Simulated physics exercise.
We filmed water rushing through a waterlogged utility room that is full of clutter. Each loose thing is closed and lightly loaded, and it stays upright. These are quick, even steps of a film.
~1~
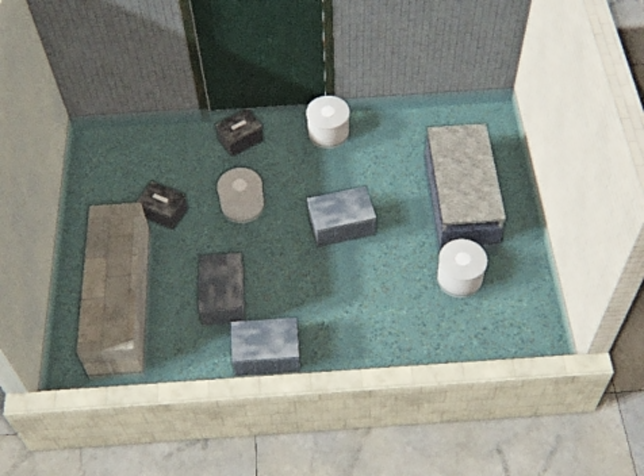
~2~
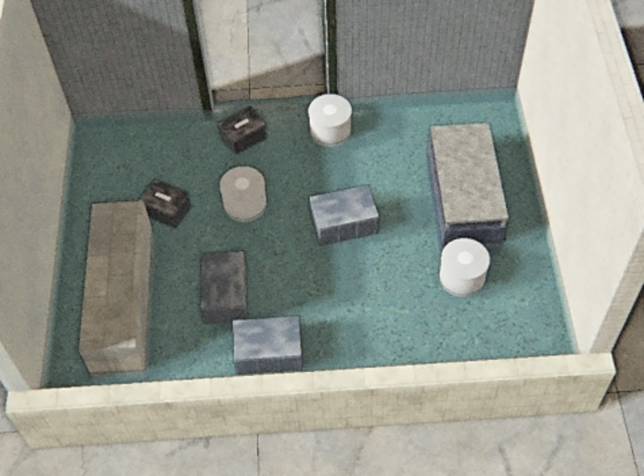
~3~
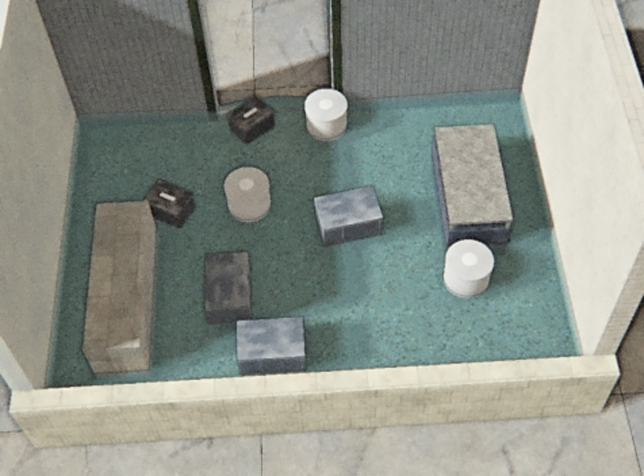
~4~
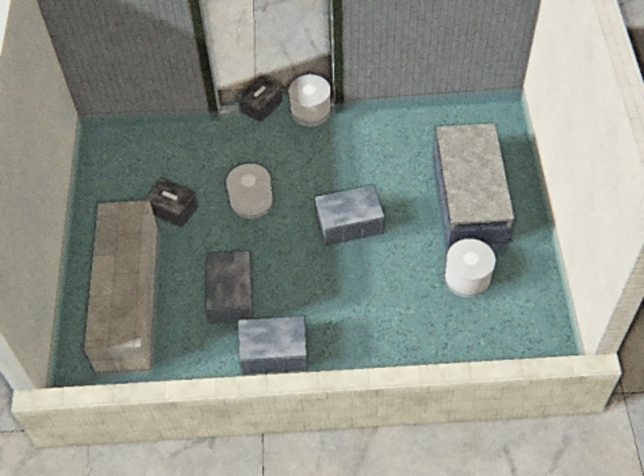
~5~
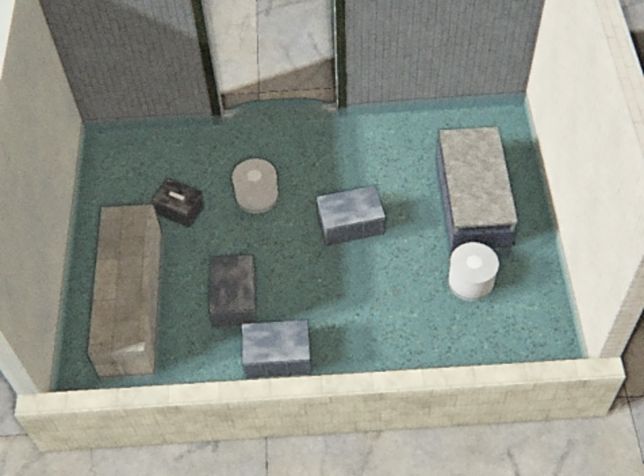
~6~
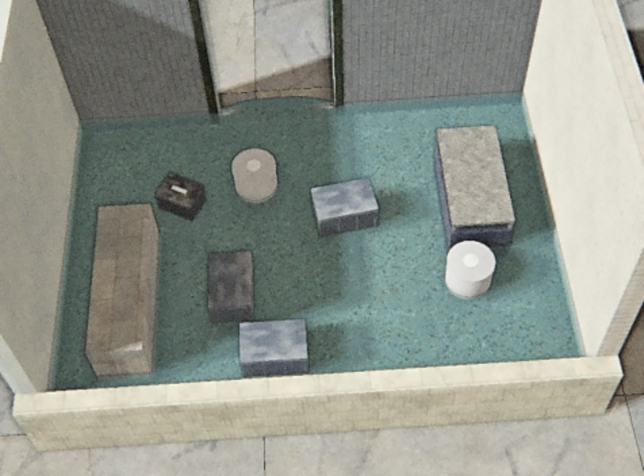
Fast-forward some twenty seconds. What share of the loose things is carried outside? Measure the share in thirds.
In thirds: Two or more.
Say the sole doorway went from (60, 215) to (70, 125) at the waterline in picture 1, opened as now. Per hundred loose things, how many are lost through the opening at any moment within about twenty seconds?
I'd say around 80 percent.
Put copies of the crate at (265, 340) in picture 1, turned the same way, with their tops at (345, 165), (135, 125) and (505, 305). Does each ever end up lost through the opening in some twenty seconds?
In order: Leaves the room, leaves the room, never leaves.
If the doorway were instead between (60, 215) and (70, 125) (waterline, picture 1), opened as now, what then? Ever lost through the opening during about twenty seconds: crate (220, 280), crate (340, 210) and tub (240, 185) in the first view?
Lab log - 1: Escaped; 2: Escaped; 3: Escaped.
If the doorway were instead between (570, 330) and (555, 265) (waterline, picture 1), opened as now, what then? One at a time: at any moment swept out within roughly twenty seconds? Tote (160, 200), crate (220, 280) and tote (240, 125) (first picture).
In the order given: Remains, remains, remains.
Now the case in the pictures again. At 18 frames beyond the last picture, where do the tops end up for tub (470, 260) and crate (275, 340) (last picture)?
I'd expect them about (393, 232) and (261, 306).
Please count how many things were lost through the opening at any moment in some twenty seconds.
I make it 7.
A moment on, 2 of 8 are out; 6 afloat.
Next, 5 of 8 are out; 3 afloat.
Later, 6 of 8 are out; 2 afloat.
In the end, 7 of 8 are out; 1 afloat.
